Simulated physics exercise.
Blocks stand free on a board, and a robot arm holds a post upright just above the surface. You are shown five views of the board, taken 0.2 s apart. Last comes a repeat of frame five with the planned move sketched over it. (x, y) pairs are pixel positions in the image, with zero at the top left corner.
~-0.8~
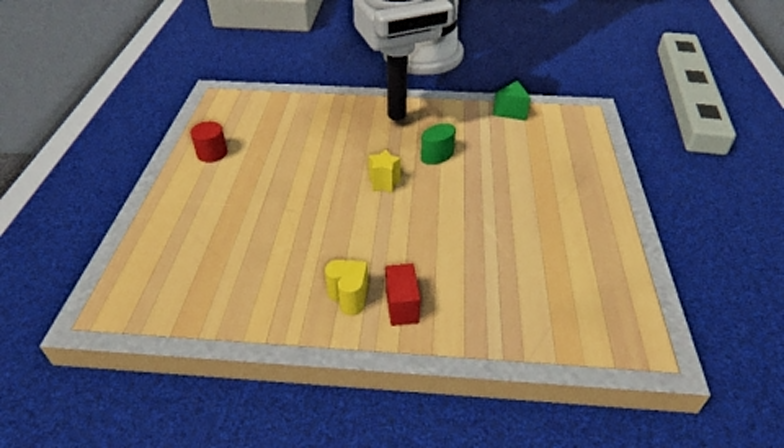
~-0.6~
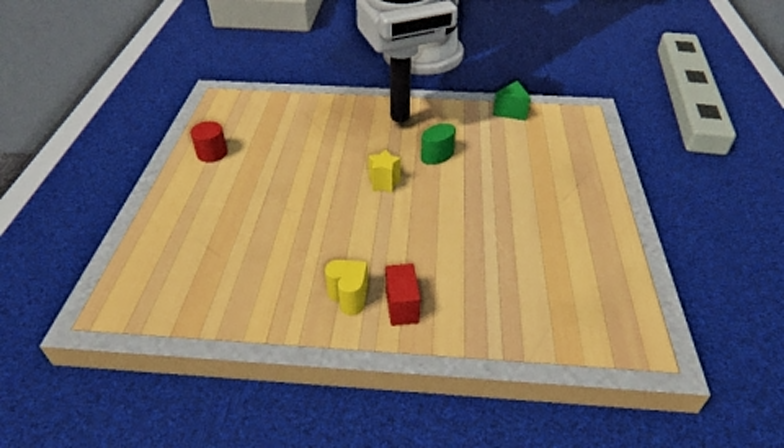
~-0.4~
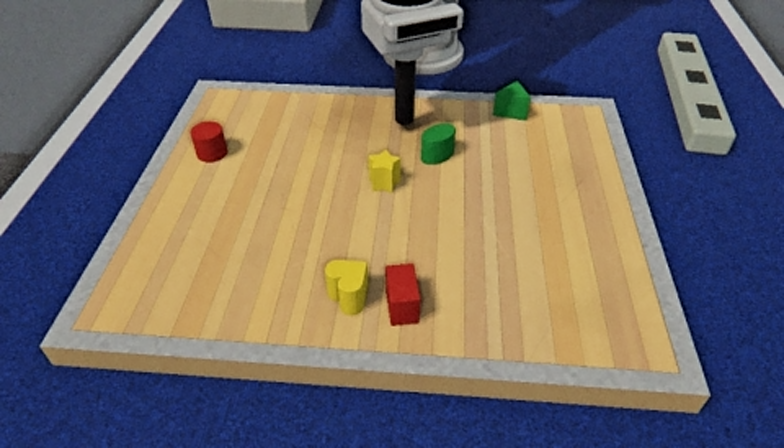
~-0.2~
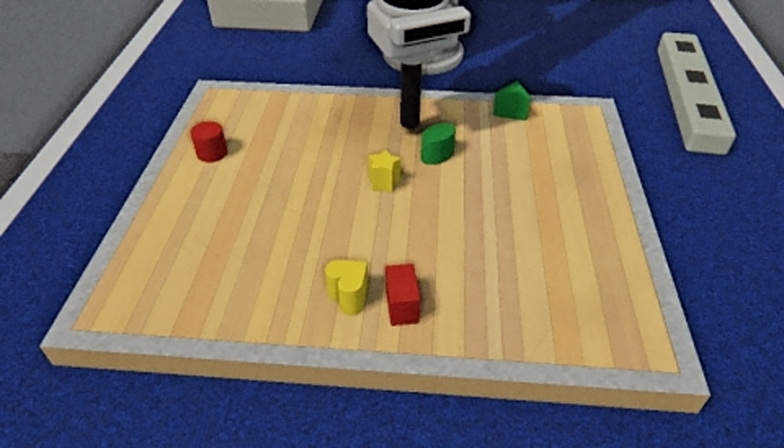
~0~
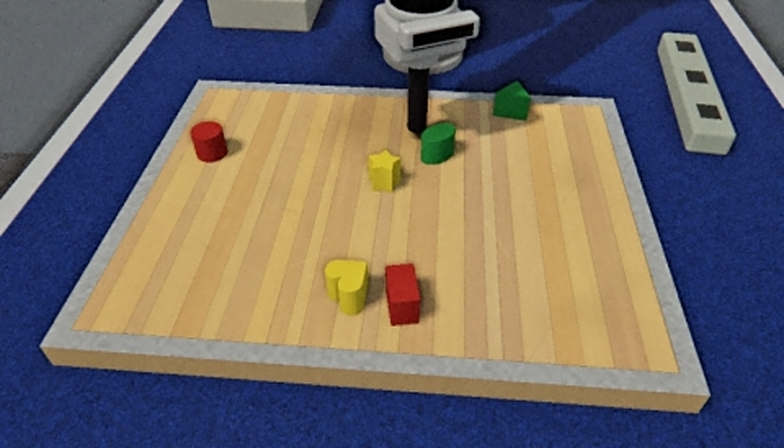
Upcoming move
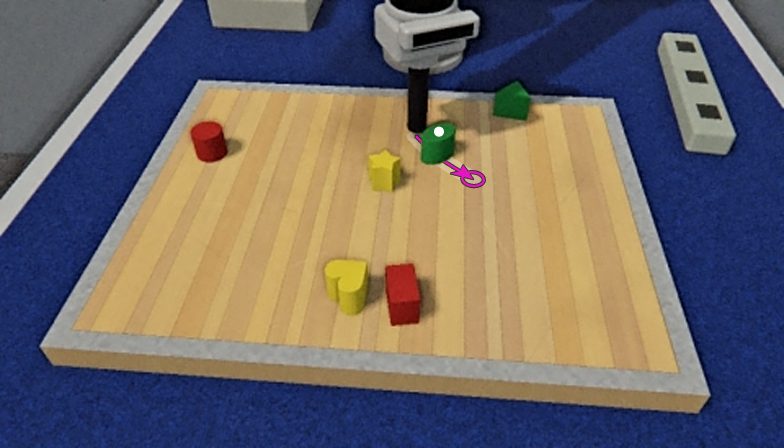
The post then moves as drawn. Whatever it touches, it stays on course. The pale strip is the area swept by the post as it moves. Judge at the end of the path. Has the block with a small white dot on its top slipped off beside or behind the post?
In short: No.
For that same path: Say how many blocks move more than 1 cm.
The push moves one block more than 1 cm.
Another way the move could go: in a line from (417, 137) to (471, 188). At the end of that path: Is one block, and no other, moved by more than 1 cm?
Final answer: Yes.
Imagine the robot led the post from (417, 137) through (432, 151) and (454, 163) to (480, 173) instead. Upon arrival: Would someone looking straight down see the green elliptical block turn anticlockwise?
No, it doesn't check out.
The drawn path runs from (417, 137) via (440, 159), ending at (473, 179); the dot is on the green elliptical block.
What follows on the original path. One third of the way, post at (432, 144); green elliptical block at (448, 139).
Two thirds of the way, post at (451, 157); green elliptical block at (468, 154).
At the end, post at (474, 171); yellow star-shaped block not moved; green elliptical block at (490, 169), turned 15° clockwise.
